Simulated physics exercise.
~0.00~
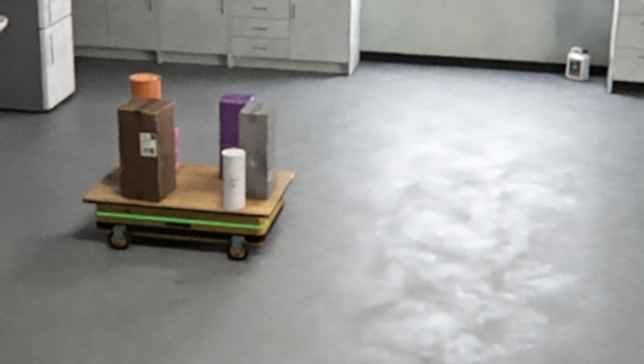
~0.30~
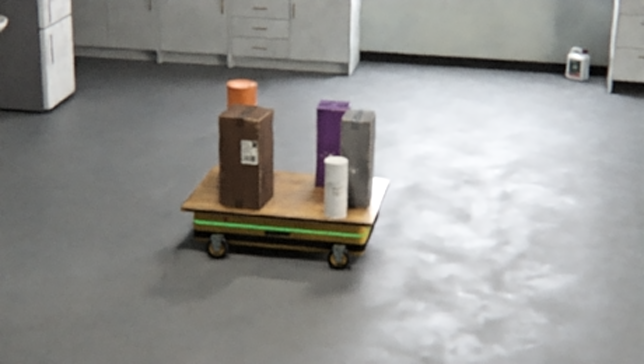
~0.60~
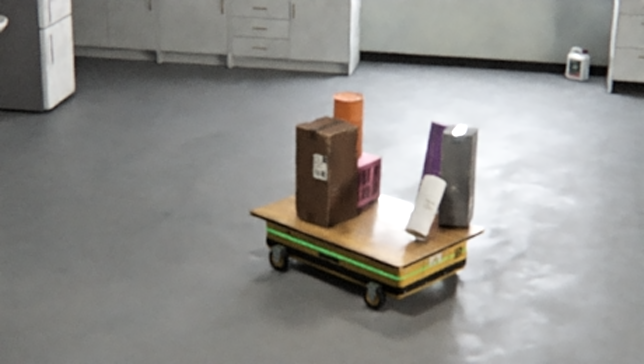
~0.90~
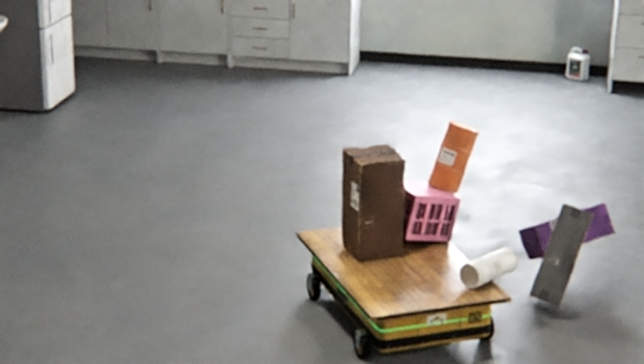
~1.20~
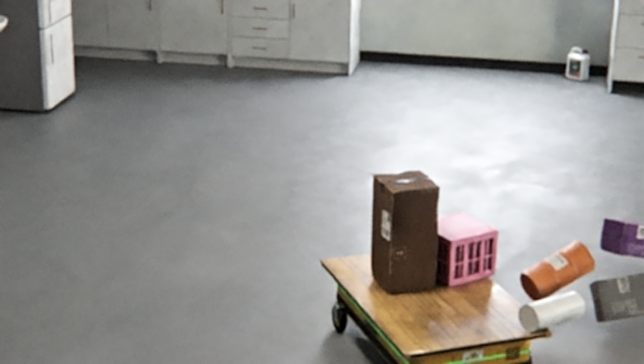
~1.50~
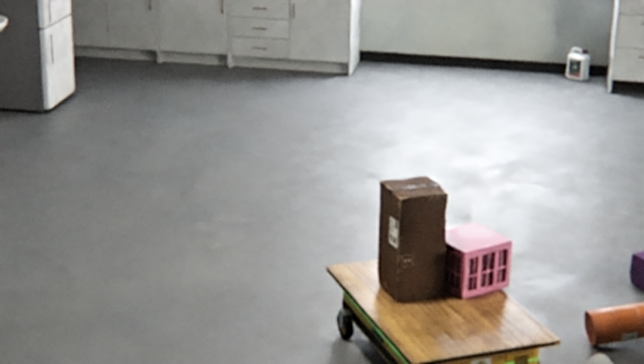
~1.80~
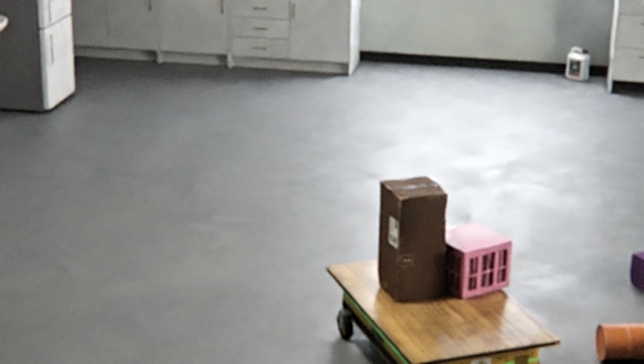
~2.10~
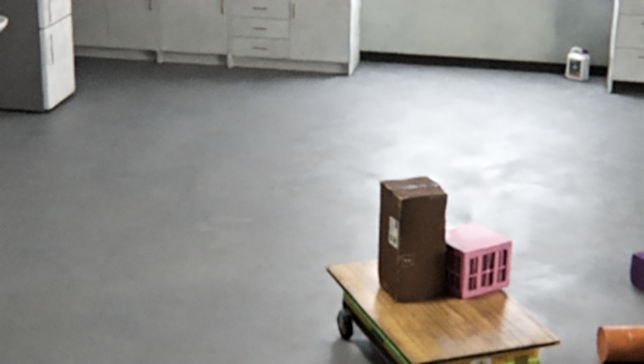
A low wooden-topped cart rolls to the right across a grey floor, carrying a brown box, a pink crate, an orange canister, a purple box, a grey box and a white canister. As it swings round toward the viewer, the purple box and the white canister begin to lean. The purple and grey boxes then tumble off the right side, and the white and orange canisters topple after them. The cart stops near the bottom edge, with the brown box still upright beside the pink crate, while the orange canister and purple box lie on the floor at right.
